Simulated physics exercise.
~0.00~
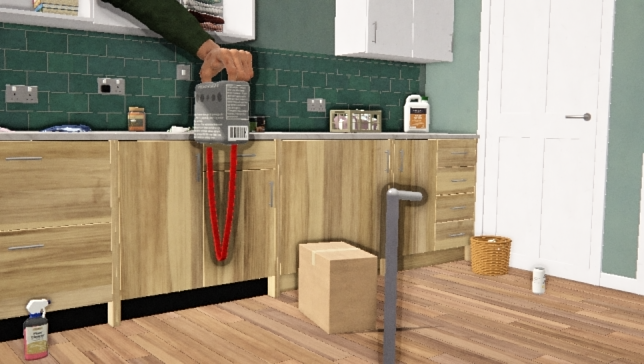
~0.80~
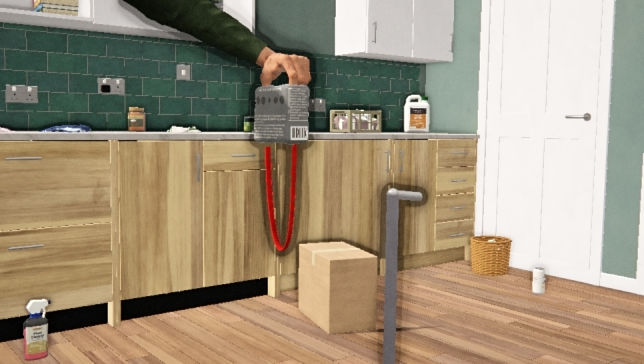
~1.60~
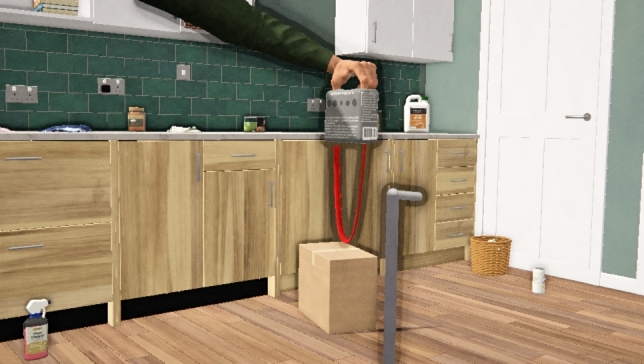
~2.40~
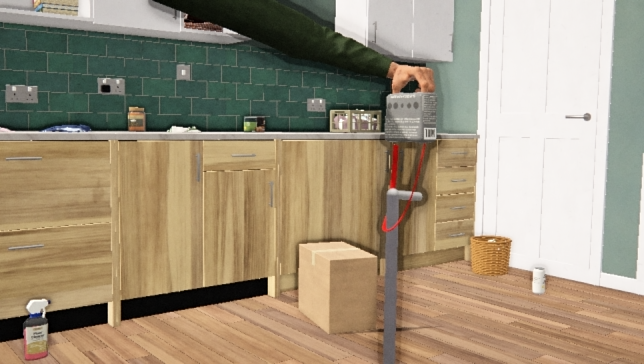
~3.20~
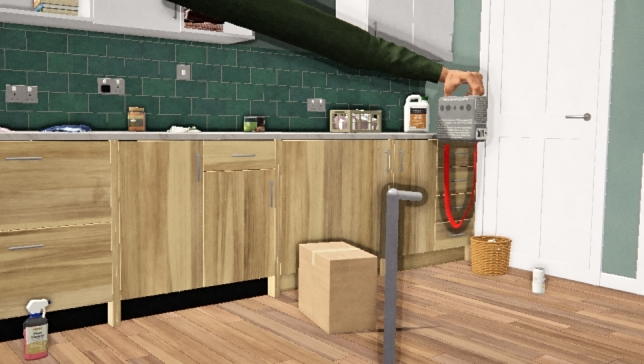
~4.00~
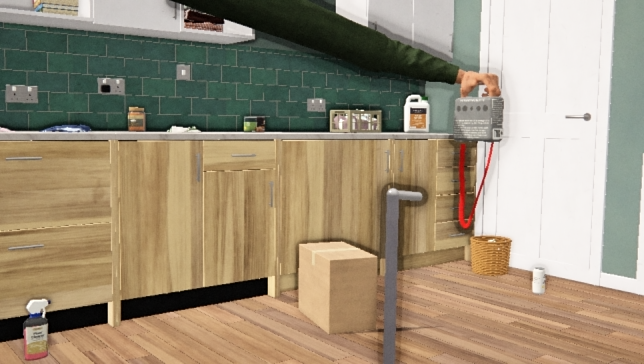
We see a hand carrying a grey pouch with a hanging red loop rightward through a kitchen, above a cardboard box and then over a grey post with a hooked top; the loop passes the post without snagging, and the pouch ends up beyond it, near the white door.
